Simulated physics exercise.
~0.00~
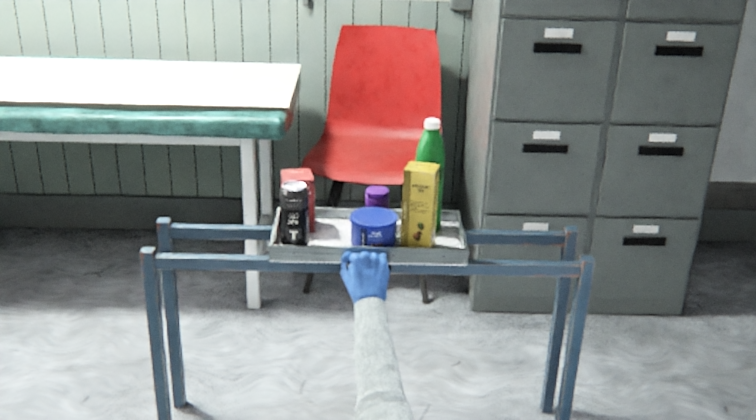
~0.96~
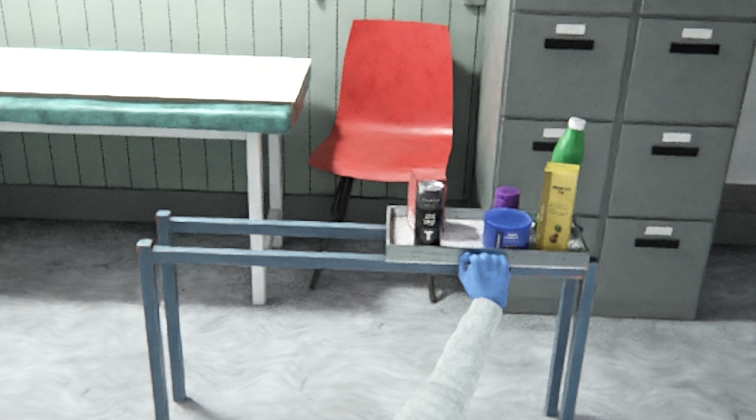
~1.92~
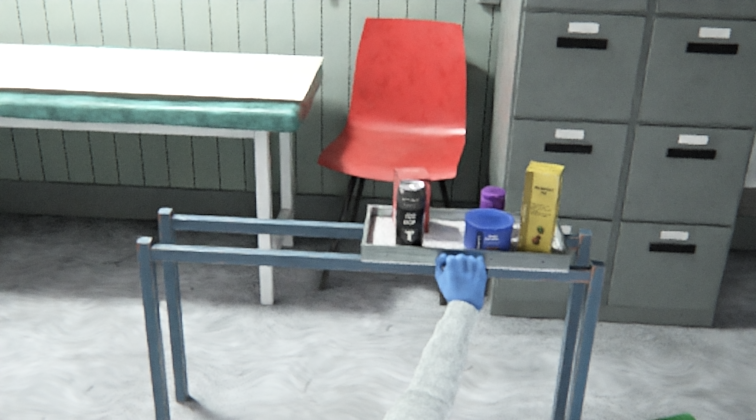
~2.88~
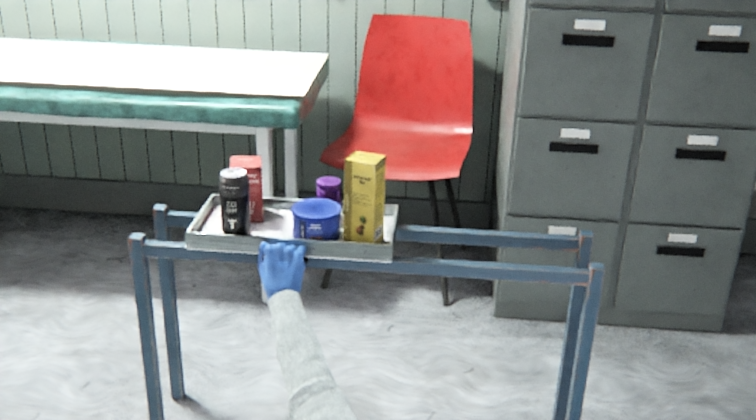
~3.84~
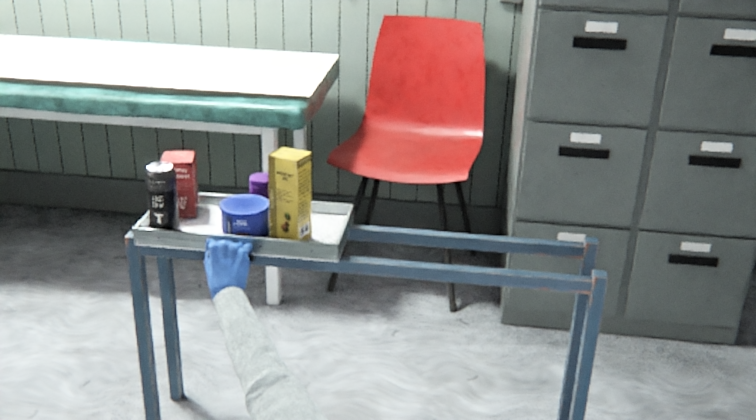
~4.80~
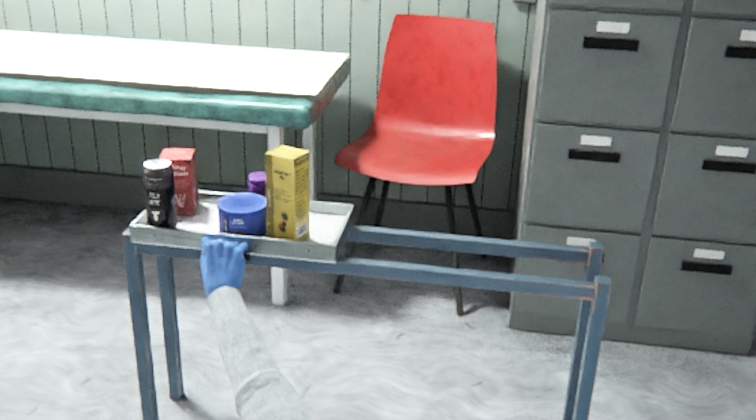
Tray of mixed containers sliding right under a gloved hand, losing its green bottle over the side, then sliding to the left end.
